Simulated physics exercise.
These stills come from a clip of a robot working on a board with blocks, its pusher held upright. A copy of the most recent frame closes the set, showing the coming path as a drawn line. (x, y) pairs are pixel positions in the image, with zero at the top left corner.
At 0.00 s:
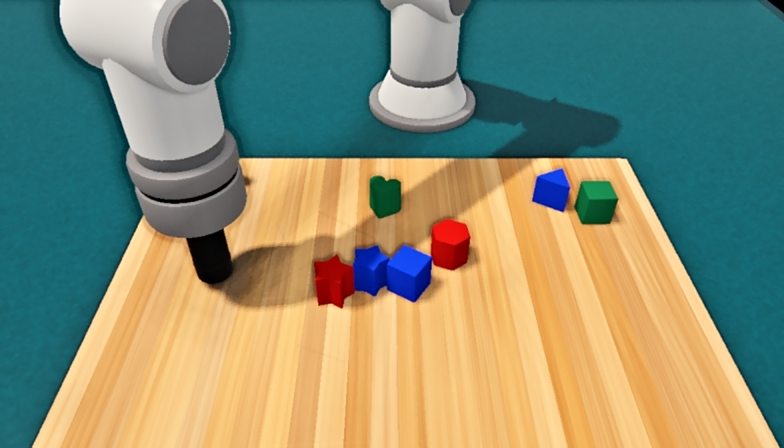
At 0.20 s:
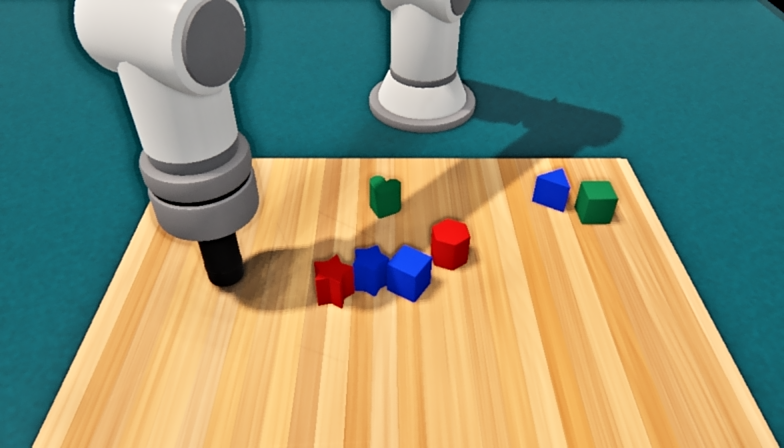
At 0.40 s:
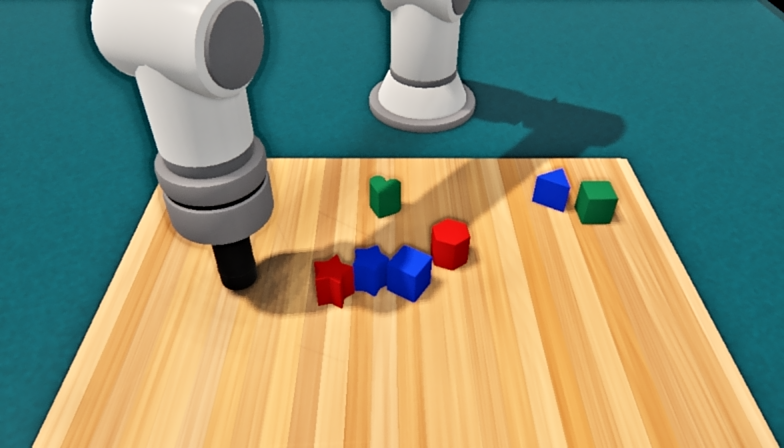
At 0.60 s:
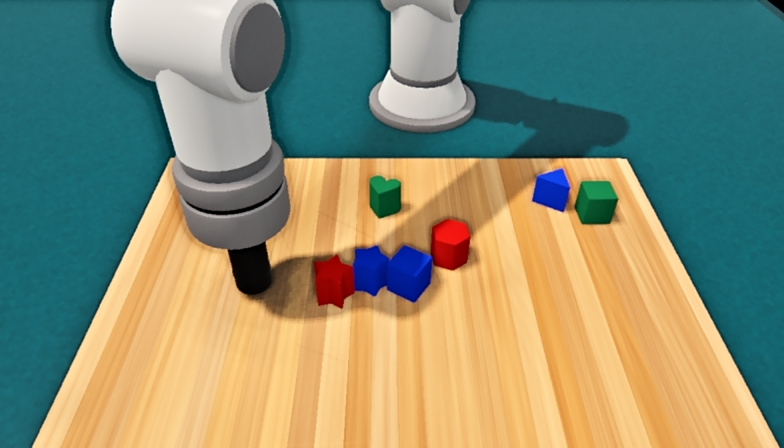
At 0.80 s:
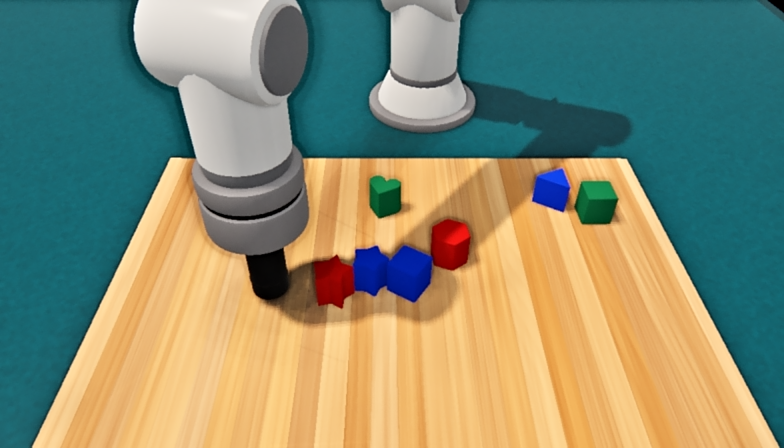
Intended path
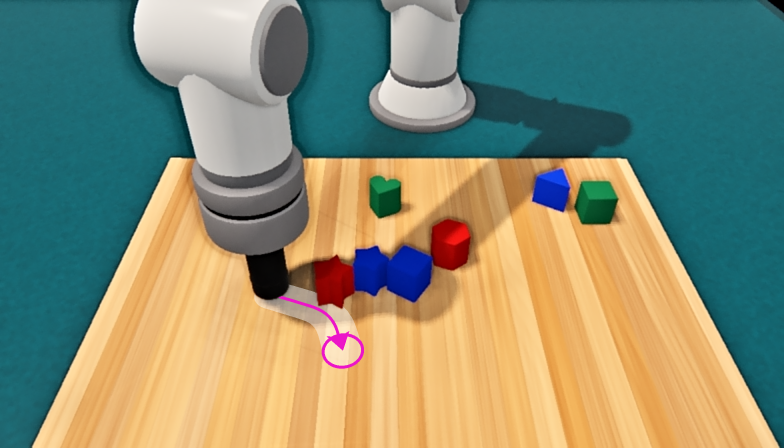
On a wooden board set against a teal surface, a robot arm holds its black pusher tip down at the left, near a row of red and blue blocks. The arm slides a short way right, closing toward the red star-shaped block, while all the blocks stay still.
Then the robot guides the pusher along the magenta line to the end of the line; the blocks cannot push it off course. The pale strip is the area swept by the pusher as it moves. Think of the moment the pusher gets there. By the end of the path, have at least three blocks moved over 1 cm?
Short answer: No.
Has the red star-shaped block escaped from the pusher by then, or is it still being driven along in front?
It escapes to one side.
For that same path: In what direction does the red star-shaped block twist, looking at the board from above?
Counter-clockwise, from overhead.
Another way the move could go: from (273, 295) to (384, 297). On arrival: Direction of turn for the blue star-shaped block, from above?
It rotates counterclockwise.
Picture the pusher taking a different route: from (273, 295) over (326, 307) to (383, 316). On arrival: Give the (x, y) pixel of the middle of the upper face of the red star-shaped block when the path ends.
Final place: (391, 266).
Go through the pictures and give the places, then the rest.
The first picture shows pusher tip (216, 272); block tops, red star-shaped block (332, 268); blue star-shaped block (370, 256); blue four-sided block (410, 260).
The second picture shows pusher (227, 275); blocks unchanged.
The third picture shows pusher (240, 278); blocks unchanged.
The fourth picture shows pusher (255, 283); blocks unchanged.
The fifth picture shows pusher (271, 287); red star-shaped block (332, 268); blue star-shaped block (370, 256); blue four-sided block (410, 260).
Path on the board, from (273, 295) by way of (305, 305) and (333, 321) to (343, 351).
On the path given first. One third of the way, pusher (305, 297); red star-shaped block (335, 269), turned 15° anticlockwise.
Two thirds of the way, pusher (332, 315); red star-shaped block (353, 274), turned 40° anticlockwise; blue star-shaped block (374, 254).
At the end, pusher (342, 343); red star-shaped block (353, 274), turned 40° anticlockwise; blue star-shaped block (374, 254); blue four-sided block in place.
